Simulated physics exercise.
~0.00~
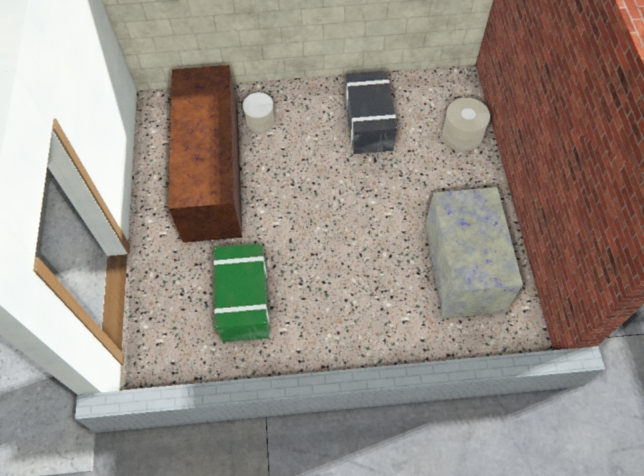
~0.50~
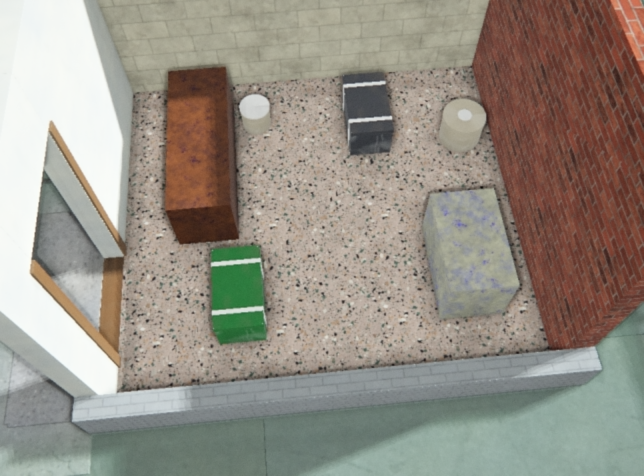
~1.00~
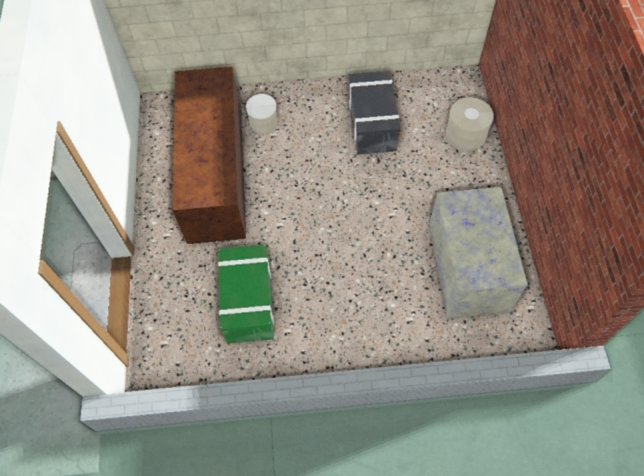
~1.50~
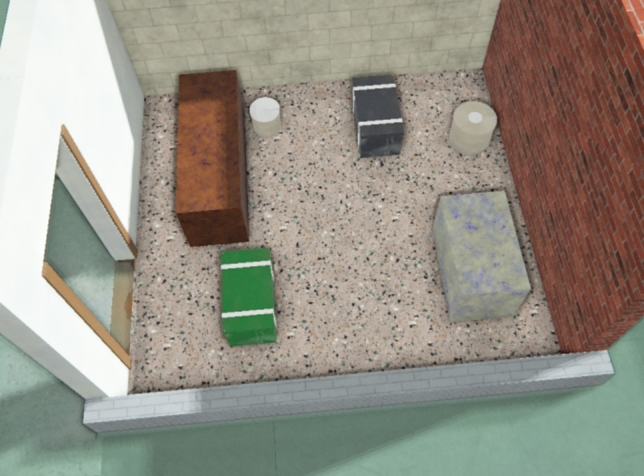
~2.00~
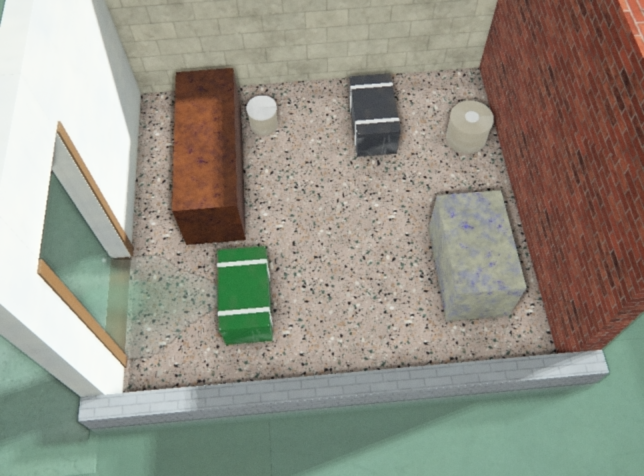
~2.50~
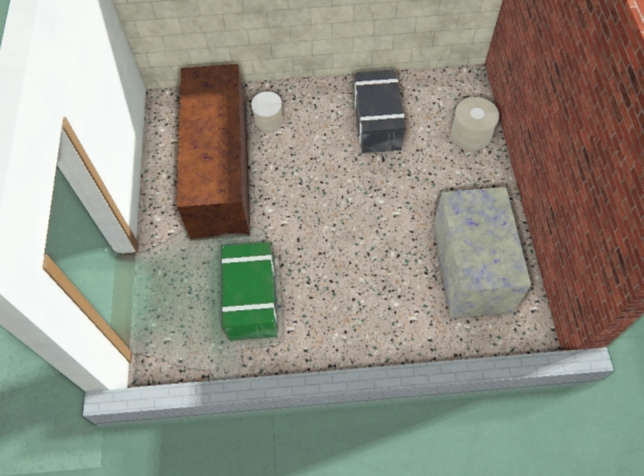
A small roofless room with a speckled floor, pale walls and a red brick wall on the right is seen from high above. A long rust-brown block and a green trunk with white bands sit on the left, a dark banded trunk and two pale cylinders toward the back, a mottled grey block at right. Greenish water covers the ground outside, then spreads through the left doorway to the green trunk, while objects stay put and the camera shifts slightly.
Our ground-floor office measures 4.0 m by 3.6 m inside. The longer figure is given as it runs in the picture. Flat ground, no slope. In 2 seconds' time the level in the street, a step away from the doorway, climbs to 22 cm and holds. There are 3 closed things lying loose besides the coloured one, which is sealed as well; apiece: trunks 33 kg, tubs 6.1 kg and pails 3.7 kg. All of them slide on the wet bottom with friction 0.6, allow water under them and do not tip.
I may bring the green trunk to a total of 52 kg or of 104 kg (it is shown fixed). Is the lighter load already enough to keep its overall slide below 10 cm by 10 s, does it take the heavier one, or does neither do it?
It takes the heavier one.
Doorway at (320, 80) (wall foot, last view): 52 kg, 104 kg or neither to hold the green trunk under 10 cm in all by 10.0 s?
I'd say the lighter one will work.
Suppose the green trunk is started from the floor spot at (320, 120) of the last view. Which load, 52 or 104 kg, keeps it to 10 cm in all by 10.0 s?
The answer: Either weight will do.
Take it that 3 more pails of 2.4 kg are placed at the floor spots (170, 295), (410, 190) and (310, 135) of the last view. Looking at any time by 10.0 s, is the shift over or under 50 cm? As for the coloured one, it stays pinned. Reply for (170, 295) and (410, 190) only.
Results: Threshold exceeded; threshold exceeded.
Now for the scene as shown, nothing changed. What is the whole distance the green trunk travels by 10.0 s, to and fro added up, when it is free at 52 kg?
It covers about 80 cm altogether.
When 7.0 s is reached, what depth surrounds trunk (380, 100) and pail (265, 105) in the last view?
I'd put it at 4 cm and 2 cm respectively.
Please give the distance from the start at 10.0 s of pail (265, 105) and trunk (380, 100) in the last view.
5 cm, 30 cm.
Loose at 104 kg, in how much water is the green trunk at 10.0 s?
Something like 11 centimetres.
After 3.5 s the green trunk would be 26 cm from its start with 52 kg and 0 cm from its start with 104 kg; 9 cm of water round it then.
After 4.5 s the green trunk would be 44 cm from its start with 52 kg and 0 cm from its start with 104 kg; 8 cm of water round it then.
After 7.0 s the green trunk would be 51 cm from its start with 52 kg and 0 cm from its start with 104 kg; 10 cm of water round it then.
After 10.0 s the green trunk would be 78 cm from its start with 52 kg and 0 cm from its start with 104 kg; 11 cm of water round it then.
